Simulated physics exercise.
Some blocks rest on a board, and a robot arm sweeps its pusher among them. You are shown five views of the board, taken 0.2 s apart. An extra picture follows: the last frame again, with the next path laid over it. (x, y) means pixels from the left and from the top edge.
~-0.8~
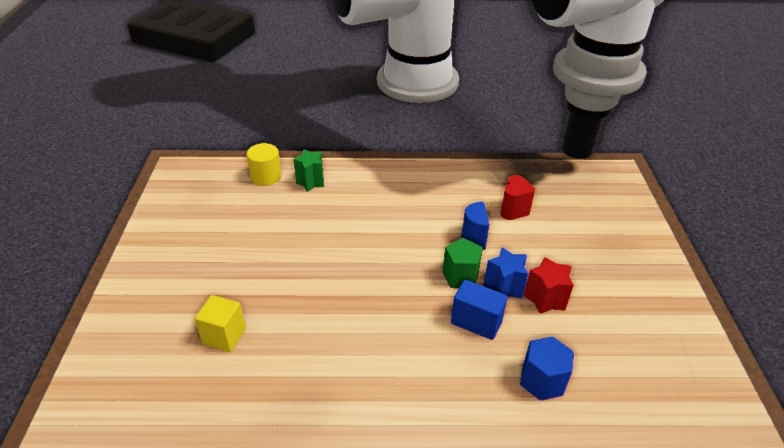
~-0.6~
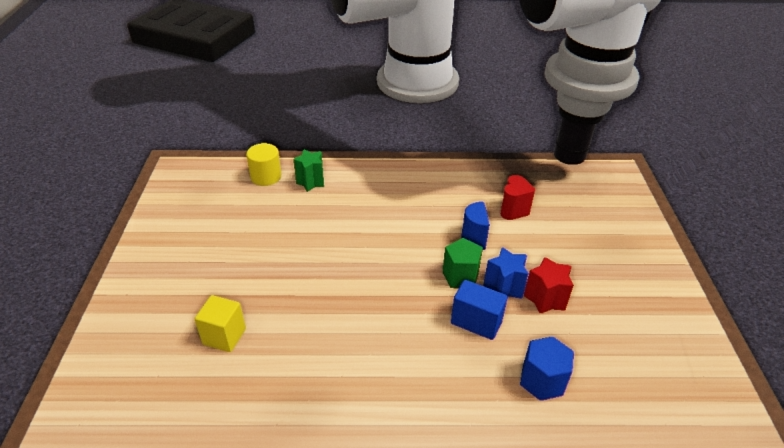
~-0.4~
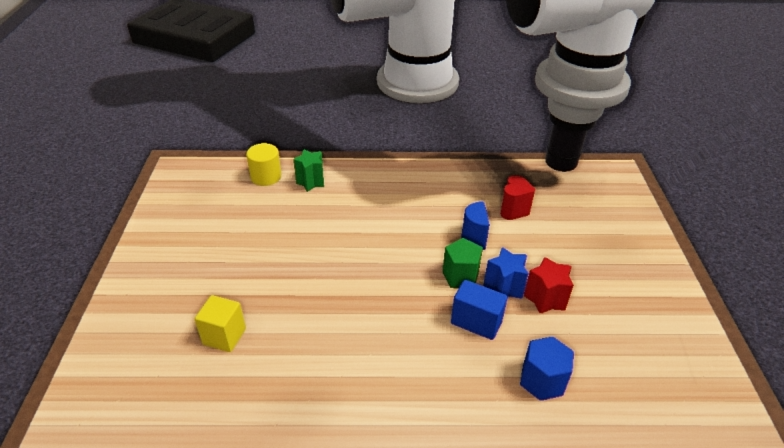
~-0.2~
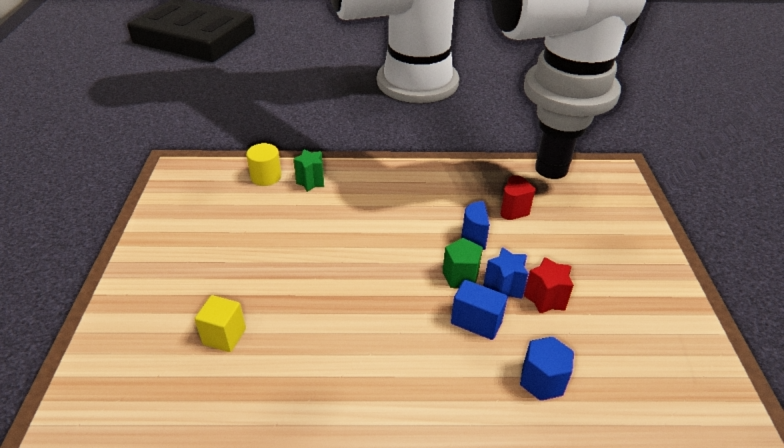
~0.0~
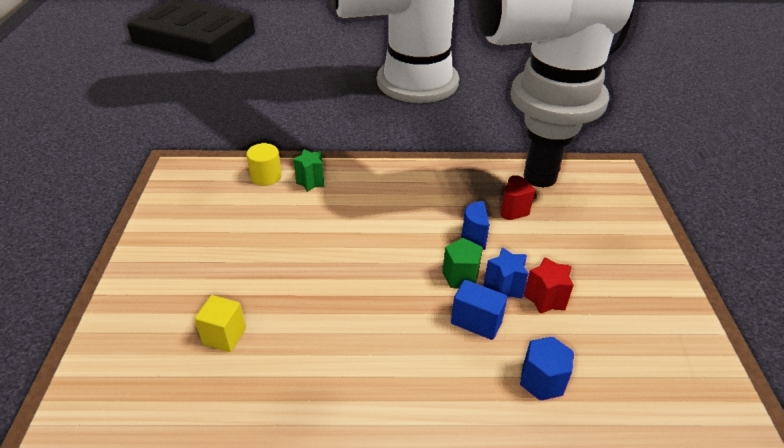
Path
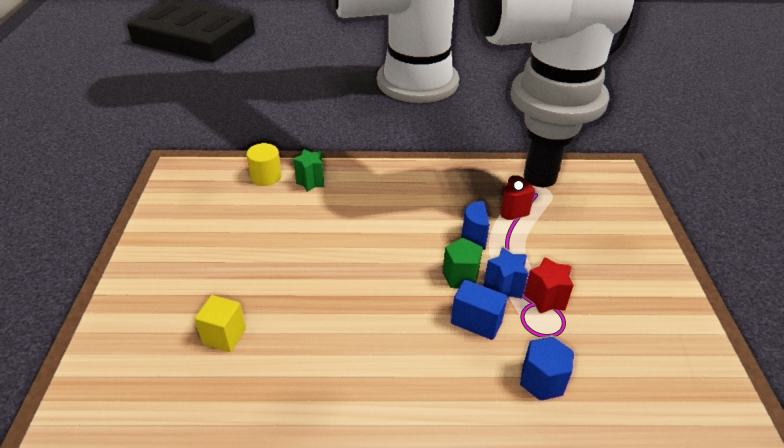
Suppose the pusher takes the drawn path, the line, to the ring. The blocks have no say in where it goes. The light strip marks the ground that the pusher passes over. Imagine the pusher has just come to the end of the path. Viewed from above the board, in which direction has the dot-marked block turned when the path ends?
From above, it turns clockwise.
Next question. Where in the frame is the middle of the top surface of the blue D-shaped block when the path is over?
The spot you're after is about (448, 222) in the image.
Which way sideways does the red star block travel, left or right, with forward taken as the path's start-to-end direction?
That's a shift to the left.
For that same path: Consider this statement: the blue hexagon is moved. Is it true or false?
It is false.
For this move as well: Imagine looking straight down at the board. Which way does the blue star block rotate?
If we look at it from overhead, the blue star block pivots clockwise.
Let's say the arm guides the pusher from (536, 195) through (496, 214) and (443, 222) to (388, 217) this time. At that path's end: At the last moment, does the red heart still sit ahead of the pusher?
Final answer: No.
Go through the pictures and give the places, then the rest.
Pusher tip (577, 151); block tops, blue D-shaped block (478, 212); blue star block (510, 261); red heart (519, 185); blue hexagon (551, 355); red star block (554, 272), in the first picture.
Pusher (569, 156); blocks unchanged, in the second picture.
Pusher (561, 163); blocks unchanged, in the third picture.
Pusher (551, 170); blocks unchanged, in the fourth picture.
Pusher (540, 178); blue D-shaped block (478, 212); blue star block (510, 261); red heart (519, 185); blue hexagon (551, 355); red star block (554, 272), in the fifth picture.
Path on the board, from (536, 195) via (512, 227) and (513, 270), ending at (543, 320); the dot is on the red heart.
On the path given first. One third of the way, pusher (515, 211); blue D-shaped block (464, 217); red heart (489, 211), turned 20° clockwise.
Two thirds of the way, pusher (518, 254); blue D-shaped block (448, 222); blue star block (509, 267); red heart (477, 230), turned 90° clockwise.
At the end, pusher (548, 303); blue D-shaped block (448, 222); blue star block (519, 305), turned 45° clockwise; red heart (477, 230), turned 90° clockwise; blue hexagon in place; red star block (590, 304), turned 25° anticlockwise.
